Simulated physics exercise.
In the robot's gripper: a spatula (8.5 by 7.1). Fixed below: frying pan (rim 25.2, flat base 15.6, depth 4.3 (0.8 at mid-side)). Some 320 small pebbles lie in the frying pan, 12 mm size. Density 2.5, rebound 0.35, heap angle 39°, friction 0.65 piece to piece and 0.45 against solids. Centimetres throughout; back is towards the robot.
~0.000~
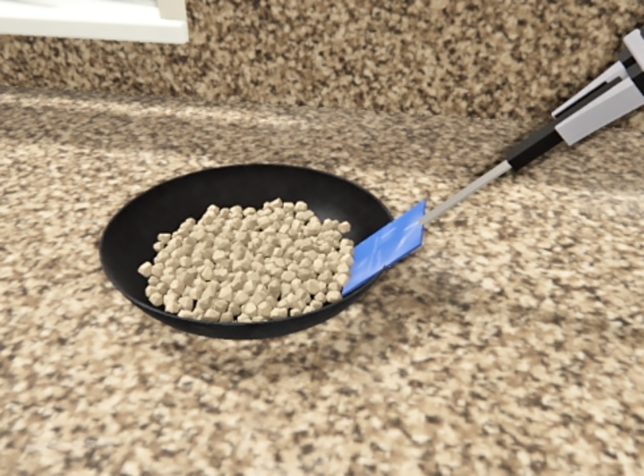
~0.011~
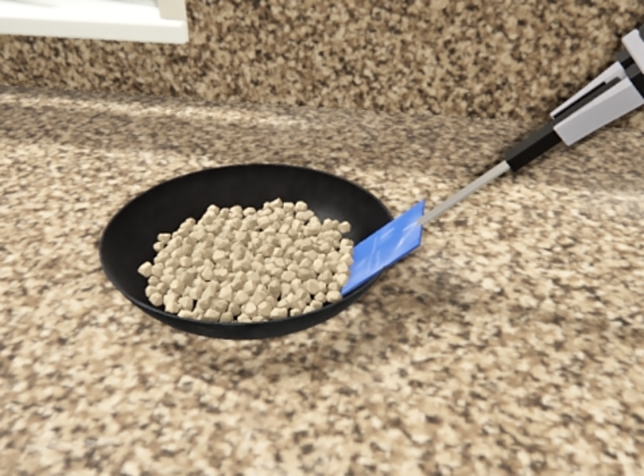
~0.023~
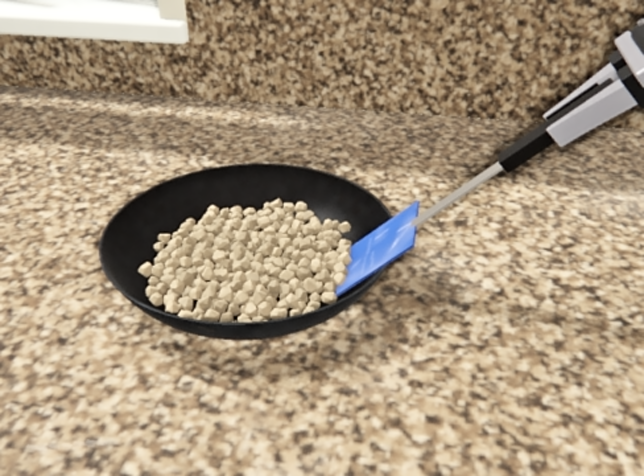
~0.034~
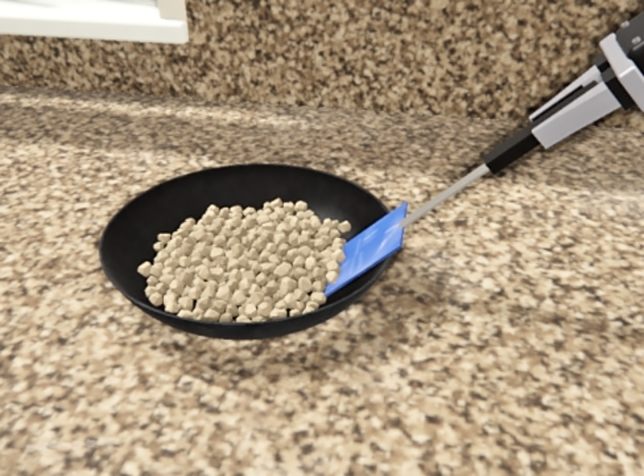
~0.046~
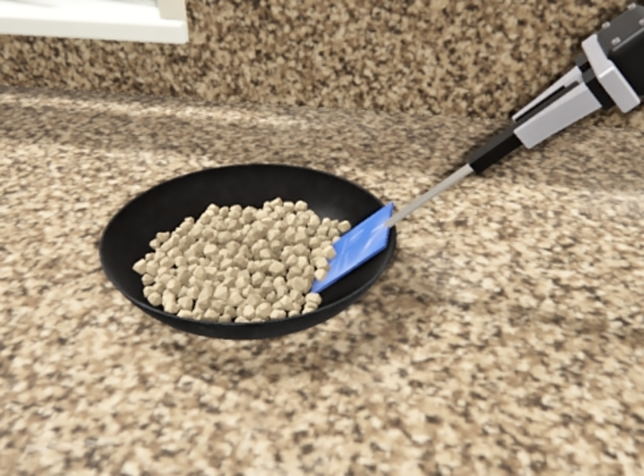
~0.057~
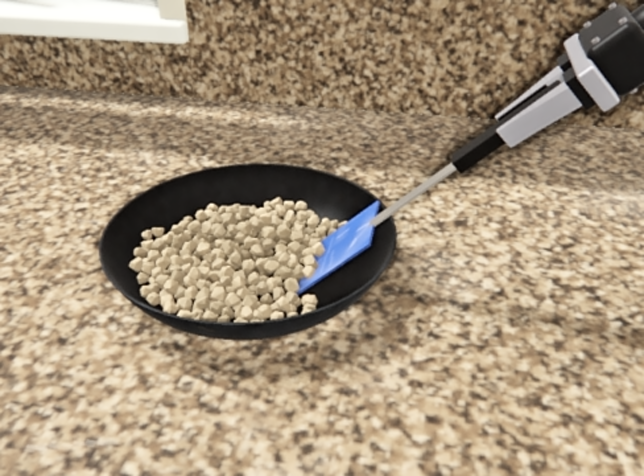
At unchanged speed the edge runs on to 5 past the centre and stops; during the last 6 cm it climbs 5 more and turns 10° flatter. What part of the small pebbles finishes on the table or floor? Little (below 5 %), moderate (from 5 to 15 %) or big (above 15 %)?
Share on the table or floor: Moderate (from 5 to 15 %).
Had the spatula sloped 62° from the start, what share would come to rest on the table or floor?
It would be near 5 per cent.
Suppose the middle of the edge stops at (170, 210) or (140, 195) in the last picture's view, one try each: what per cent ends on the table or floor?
About 10 and 25 per cent.
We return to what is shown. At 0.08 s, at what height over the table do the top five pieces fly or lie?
Some 5 cm.
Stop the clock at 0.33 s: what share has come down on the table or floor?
Some 8 per cent.
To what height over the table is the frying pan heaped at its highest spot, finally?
About 5.5 cm.
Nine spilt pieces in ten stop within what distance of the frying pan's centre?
Roughly 45 cm.
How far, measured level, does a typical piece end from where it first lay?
About 4 cm.
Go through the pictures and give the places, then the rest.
In the first frame, spatula top edge at (423, 221), sloping 44°; upper third of the load around (256, 254), from x 145 to 350, top at y 205; 324 in the frying pan.
In the second frame, spatula top edge at (422, 221), sloping 44°; upper third of the load around (256, 254), from x 145 to 350, top at y 205.
In the third frame, spatula top edge at (416, 222), sloping 44°; upper third of the load around (256, 255), from x 145 to 345, top at y 205.
In the fourth frame, spatula top edge at (404, 223), sloping 44°; upper third of the load around (257, 255), from x 145 to 345, top at y 205.
In the fifth frame, spatula top edge at (389, 223), sloping 44°; upper third of the load around (251, 251), from x 140 to 345, top at y 205.
In the sixth frame, spatula top edge at (375, 222), sloping 44°; upper third of the load around (240, 247), from x 135 to 345, top at y 205; 324 in the frying pan.
By 0.08 s, sloping 44°, highest piece 6 above the table; 324 in the frying pan.
By 0.11 s, sloping 40°, highest piece 6 above the table; 324 in the frying pan.
By 0.33 s, sloping 34°, highest piece 6 above the table; 299 in the frying pan, 23 on the table or floor, 2 on the blade or in flight.
By 1.38 s, sloping 34°, highest piece 5 above the table; 299 in the frying pan, 25 on the table or floor.
Final count, 299 in the frying pan, 25 on the table or floor. That is 8 % on the table or floor.
